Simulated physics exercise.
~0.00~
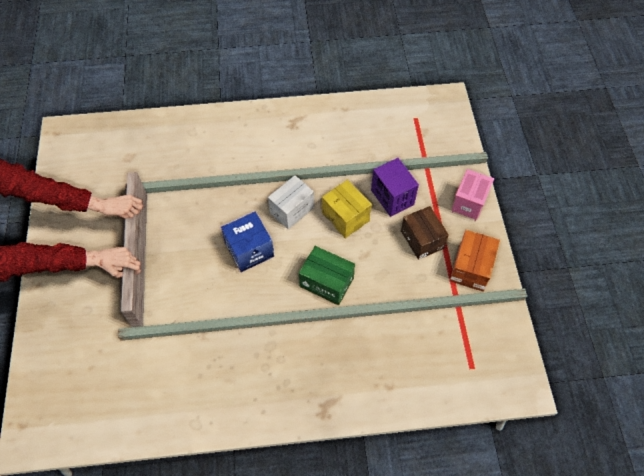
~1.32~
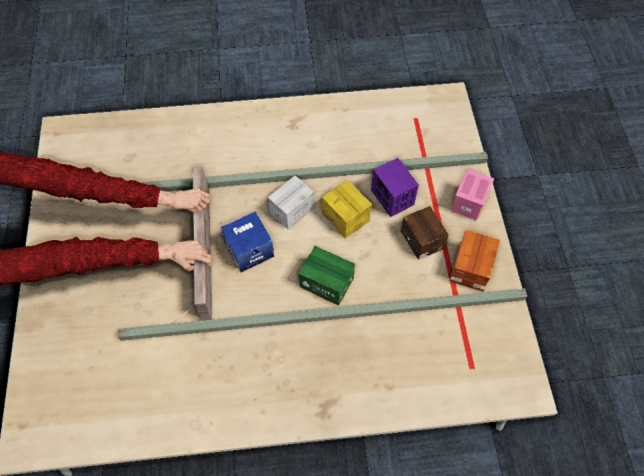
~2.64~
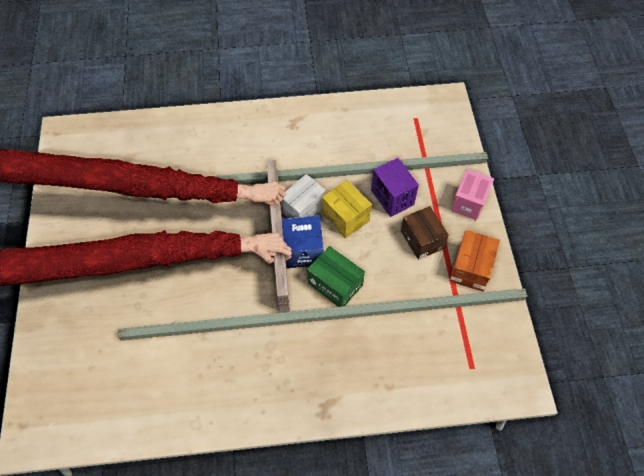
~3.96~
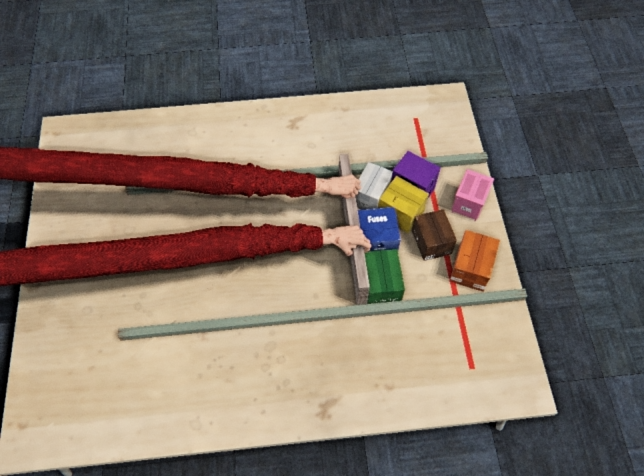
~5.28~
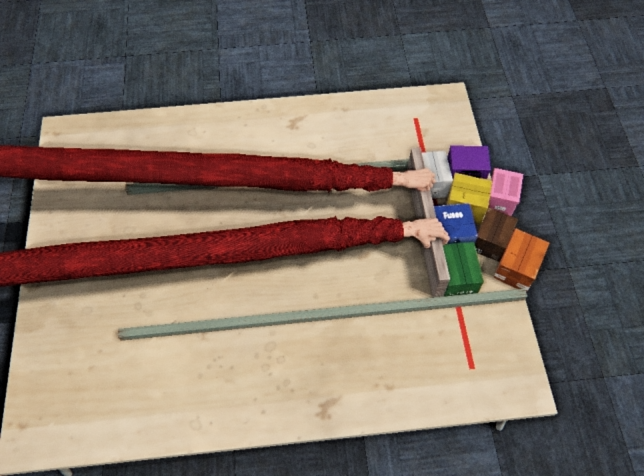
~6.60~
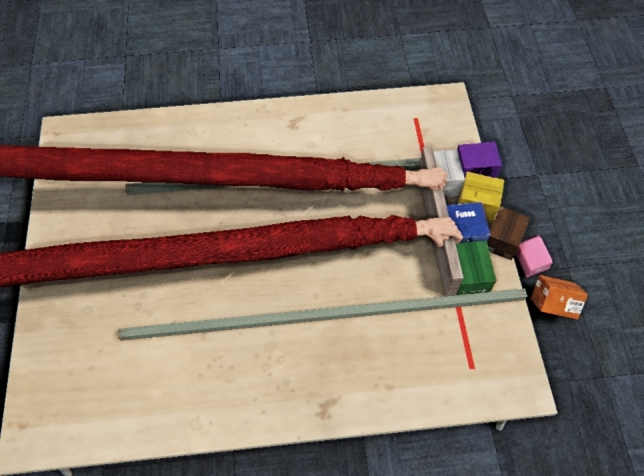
Red-sleeved arms pushing a plank right across a wooden deck, bunching colourful boxes past a red line until orange and pink ones tip off the edge.
